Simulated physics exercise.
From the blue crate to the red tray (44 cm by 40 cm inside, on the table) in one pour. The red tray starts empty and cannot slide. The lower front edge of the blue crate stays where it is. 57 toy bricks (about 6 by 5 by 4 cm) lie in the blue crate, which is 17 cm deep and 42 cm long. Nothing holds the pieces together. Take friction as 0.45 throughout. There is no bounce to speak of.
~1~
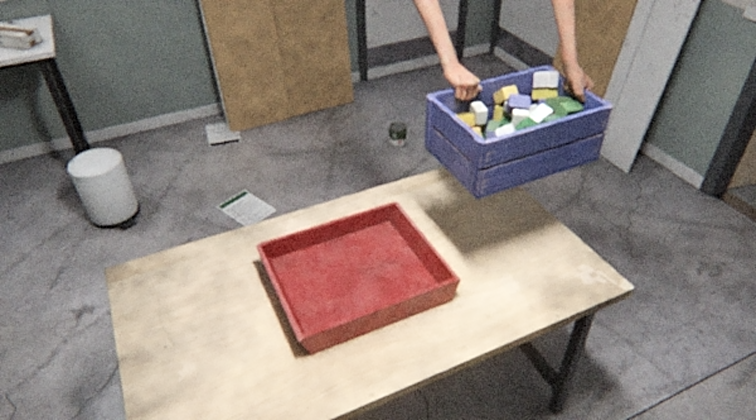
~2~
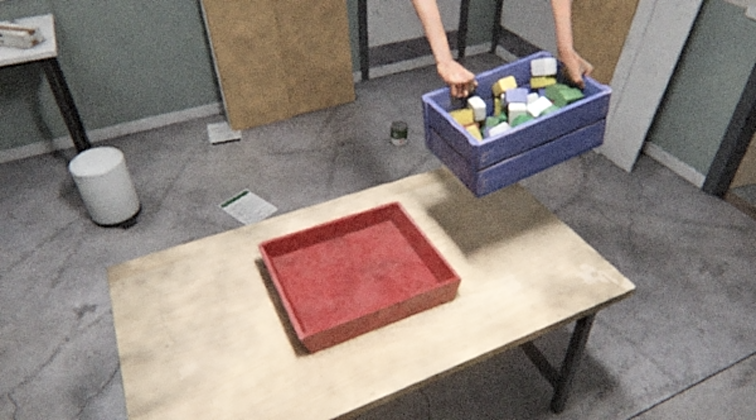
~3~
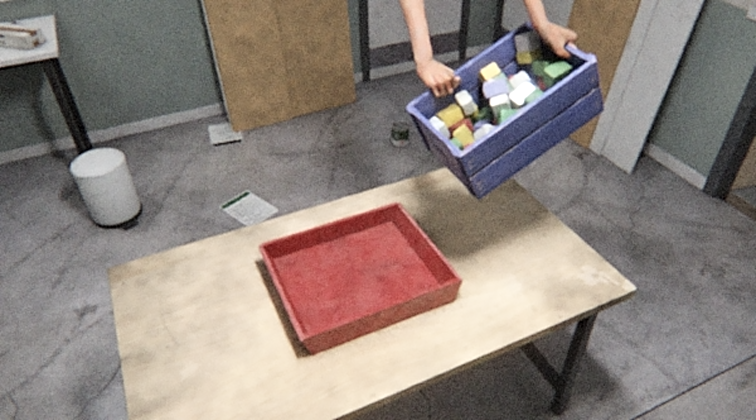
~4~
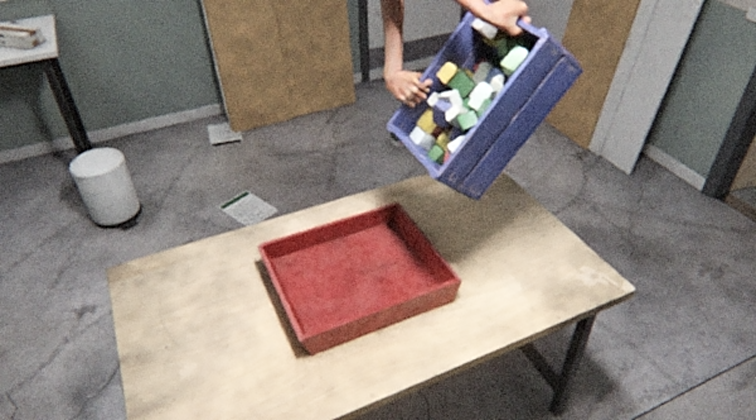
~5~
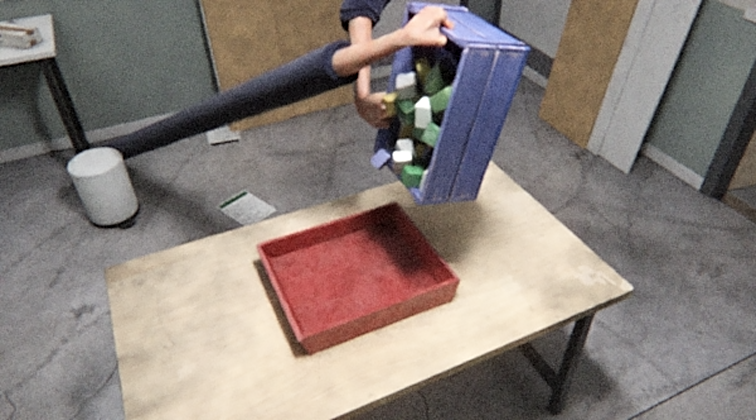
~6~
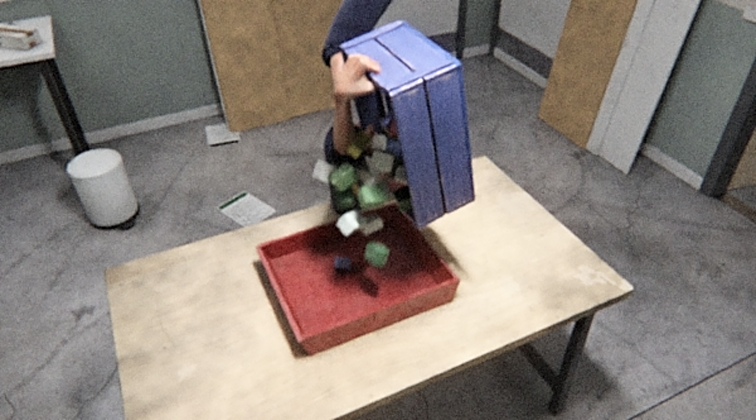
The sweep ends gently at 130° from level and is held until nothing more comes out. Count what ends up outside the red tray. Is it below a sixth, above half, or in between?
Expect fewer than one in six of the load outside the red tray.
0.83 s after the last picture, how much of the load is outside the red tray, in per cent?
Some 0 per cent by then.
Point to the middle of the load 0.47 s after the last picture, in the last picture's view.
At about (353, 263).
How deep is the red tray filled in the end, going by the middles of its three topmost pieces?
Roughly 10 cm.
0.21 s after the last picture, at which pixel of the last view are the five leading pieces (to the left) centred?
Near (302, 270).
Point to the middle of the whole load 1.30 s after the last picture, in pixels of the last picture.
At about (349, 273).
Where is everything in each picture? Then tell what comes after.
In the first picture (we follow the rim corner now nearest the camera), blue crate at (486, 141); red tray at (302, 337); tilt 0°; nothing out yet.
In the second picture, blue crate at (481, 143); tilt 7°.
In the third picture, blue crate at (463, 153); tilt 25°.
In the fourth picture, blue crate at (439, 173); tilt 49°.
In the fifth picture, blue crate at (421, 200); tilt 76°; 1 out, the lowest brick at (381, 159).
In the sixth picture, blue crate at (417, 224); red tray at (302, 337); tilt 101°; 11 out, the lowest brick at (343, 264).
Then, 0.21 s after the last picture, tilt 120°; 30 still in the blue crate, 18 in the red tray, 2 outside the red tray and 7 in the air.
Then, 0.47 s after the last picture, tilt 130°; 8 still in the blue crate, 37 in the red tray, 4 outside the red tray and 8 in the air.
Then, 0.83 s after the last picture, tilt 130°; 56 in the red tray and 1 outside the red tray.
Final count (1.30 s after the last picture), 57 in the red tray. Asked share, 0 of 57, 0 per cent.
